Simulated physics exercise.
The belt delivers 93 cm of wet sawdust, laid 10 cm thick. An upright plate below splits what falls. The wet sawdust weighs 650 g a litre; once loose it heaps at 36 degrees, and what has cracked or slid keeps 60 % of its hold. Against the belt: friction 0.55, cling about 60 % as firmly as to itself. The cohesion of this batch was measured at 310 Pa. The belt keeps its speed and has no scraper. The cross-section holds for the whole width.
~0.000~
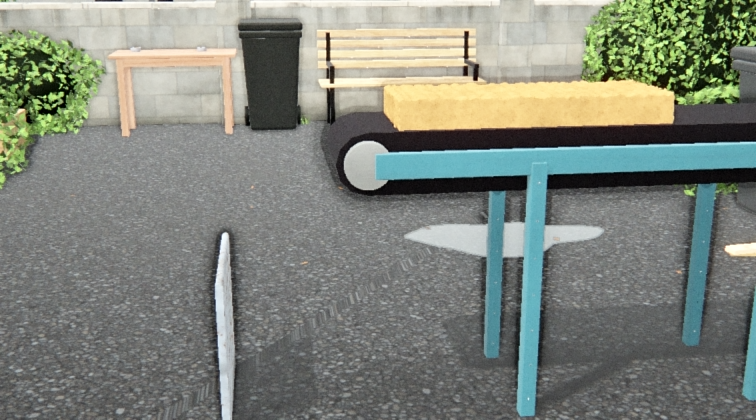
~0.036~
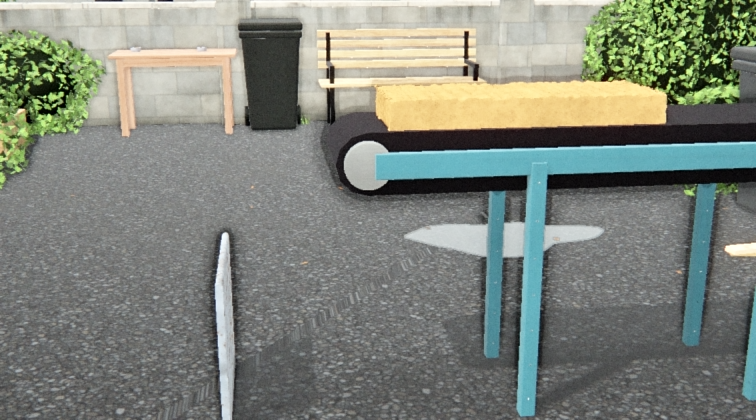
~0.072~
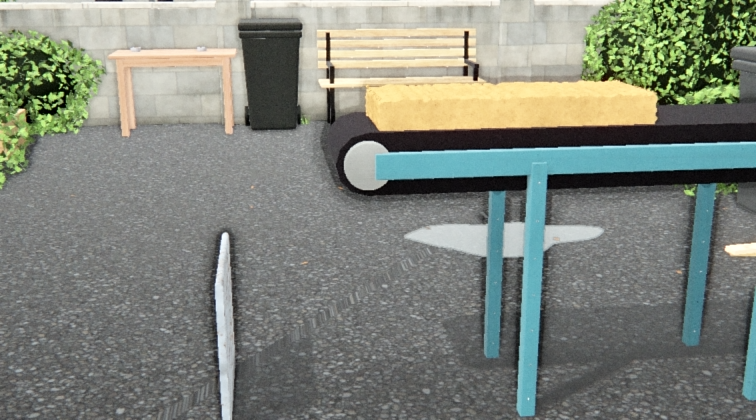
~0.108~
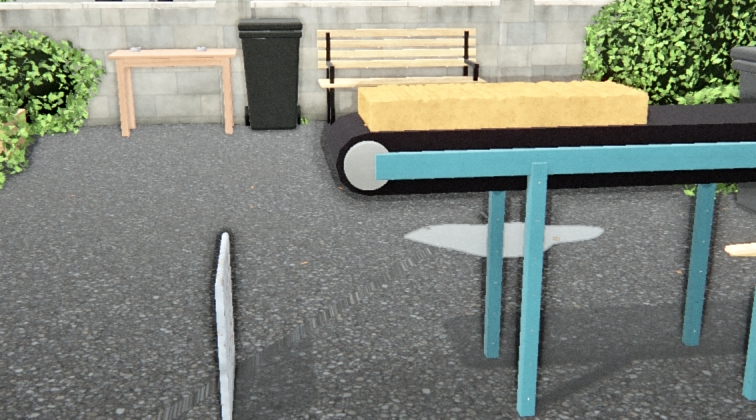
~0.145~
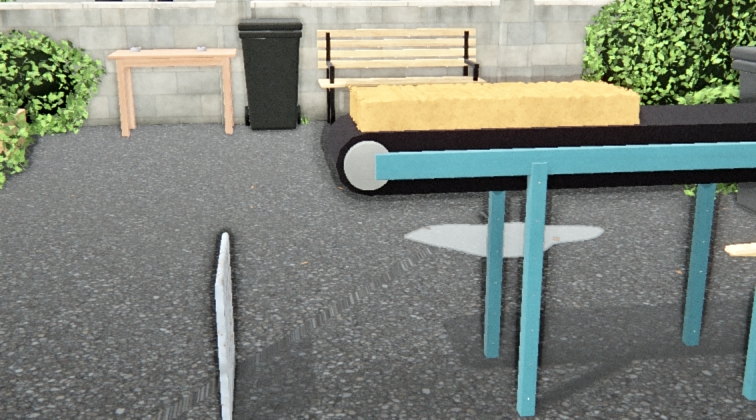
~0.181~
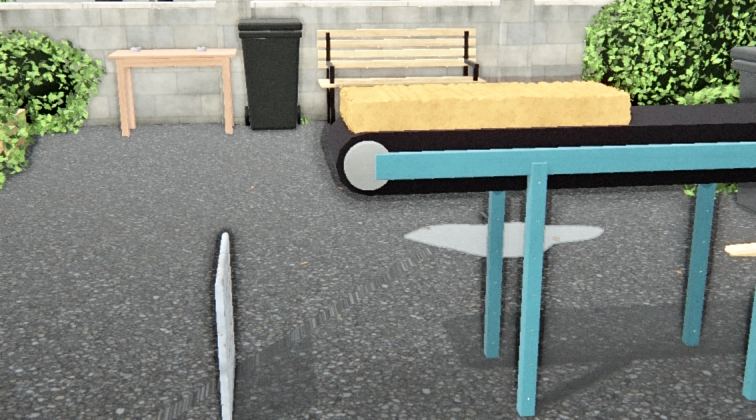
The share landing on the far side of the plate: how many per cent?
The share landing on the far side of the plate is near 0 %.
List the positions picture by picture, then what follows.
The first frame shows front end of the wet sawdust at (400, 129).
The second frame shows front end of the wet sawdust at (390, 112).
The third frame shows front end of the wet sawdust at (381, 112).
The fourth frame shows front end of the wet sawdust at (371, 113).
The fifth frame shows front end of the wet sawdust at (361, 113), 2 % of it past the top of the roller, in one piece.
The sixth frame shows front end of the wet sawdust at (352, 104), 5 % of it past the top of the roller, in one piece.
By 0.50 s, 0 % is beyond the plate's line.
By 0.89 s, 0 % is beyond the plate's line.
By 1.27 s, 0 % is beyond the plate's line.
By 1.65 s, 0 % is beyond the plate's line.
By 2.89 s, at the end, 0 % is beyond the plate's line.
